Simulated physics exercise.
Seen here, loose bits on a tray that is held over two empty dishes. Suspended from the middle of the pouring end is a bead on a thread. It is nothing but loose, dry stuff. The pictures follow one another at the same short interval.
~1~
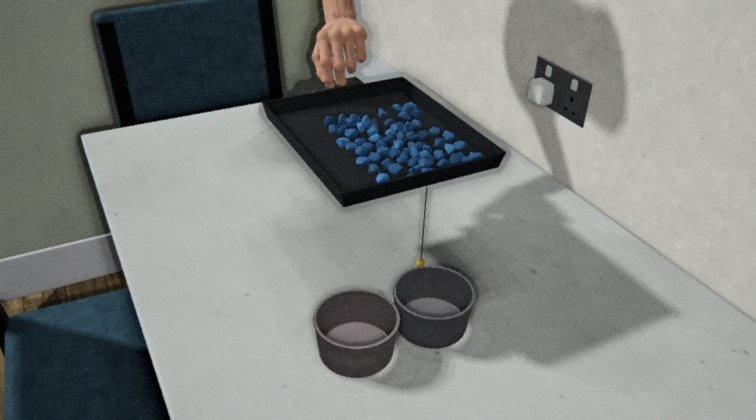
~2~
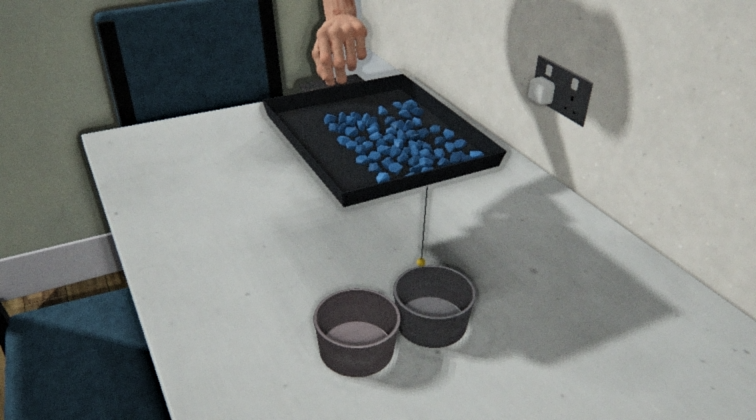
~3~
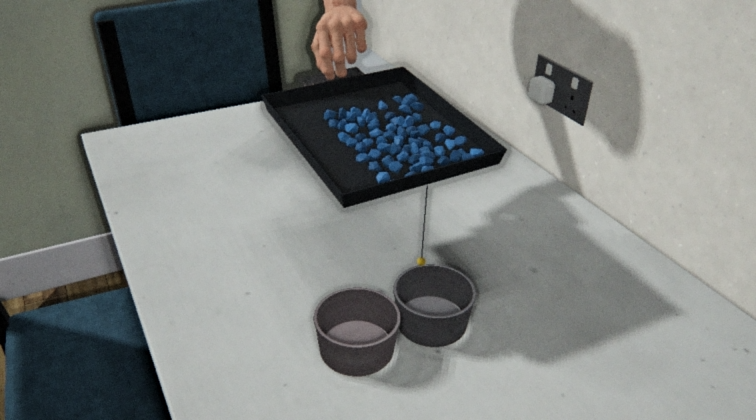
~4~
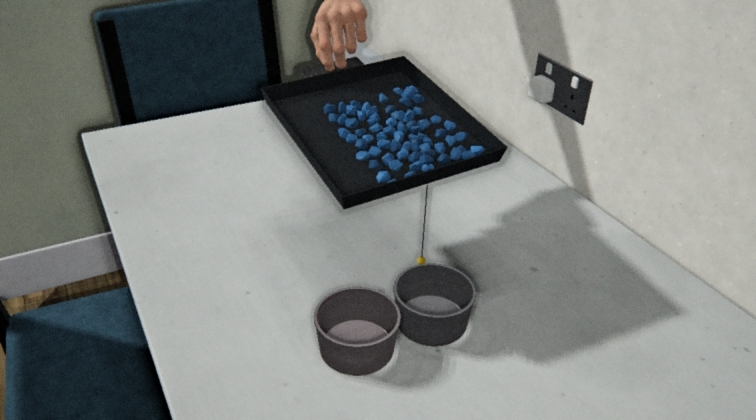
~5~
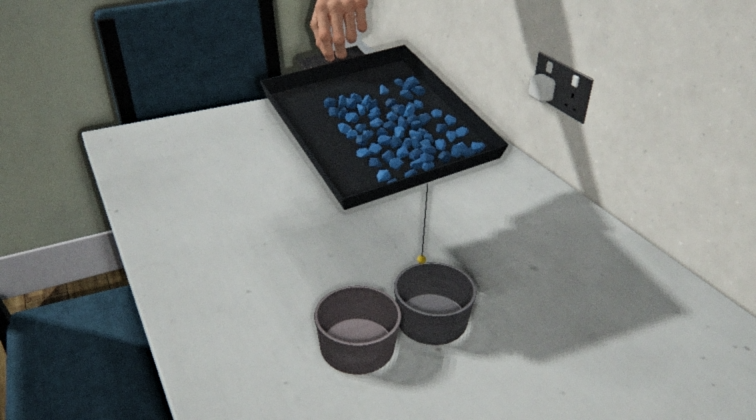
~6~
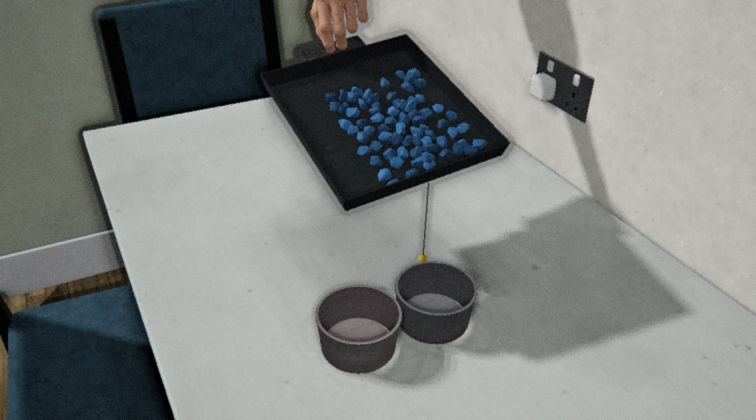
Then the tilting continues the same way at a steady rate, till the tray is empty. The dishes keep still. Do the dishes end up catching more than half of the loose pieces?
Most of what falls will go into the dishes.
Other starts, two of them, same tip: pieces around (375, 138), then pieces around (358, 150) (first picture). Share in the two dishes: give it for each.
Roughly 80 per cent, then roughly 80 per cent.
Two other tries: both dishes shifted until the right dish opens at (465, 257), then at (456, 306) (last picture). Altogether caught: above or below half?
Well, not up to half at the first spot and not up to half at the second.
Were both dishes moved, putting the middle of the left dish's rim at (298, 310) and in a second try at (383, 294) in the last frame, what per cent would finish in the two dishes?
Roughly 80% on the first try and 70% on the second.
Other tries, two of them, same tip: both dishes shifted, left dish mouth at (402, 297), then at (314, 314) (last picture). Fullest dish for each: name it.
First try, the one on the left; second try, the one on the right.
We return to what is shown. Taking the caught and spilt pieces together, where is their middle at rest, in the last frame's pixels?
Around (357, 335).
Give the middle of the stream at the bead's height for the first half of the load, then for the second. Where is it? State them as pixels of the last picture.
Roughly (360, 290) first, then roughly (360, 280).
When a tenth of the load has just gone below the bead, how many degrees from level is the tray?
85° or so.
Soon, tray tipped steeply; all on the tray.
A while on, tray tipped right over; about two thirds on the tray; about a quarter in the left dish; a stray few in the right dish; a stray few outside both; a small part in the air.
Towards the end, tray tipped past a quarter turn; about two thirds in the left dish; a small part in the right dish; about a quarter outside both.
Finally, tray tipped past a quarter turn; about two thirds in the left dish; a small part in the right dish; about a quarter outside both.
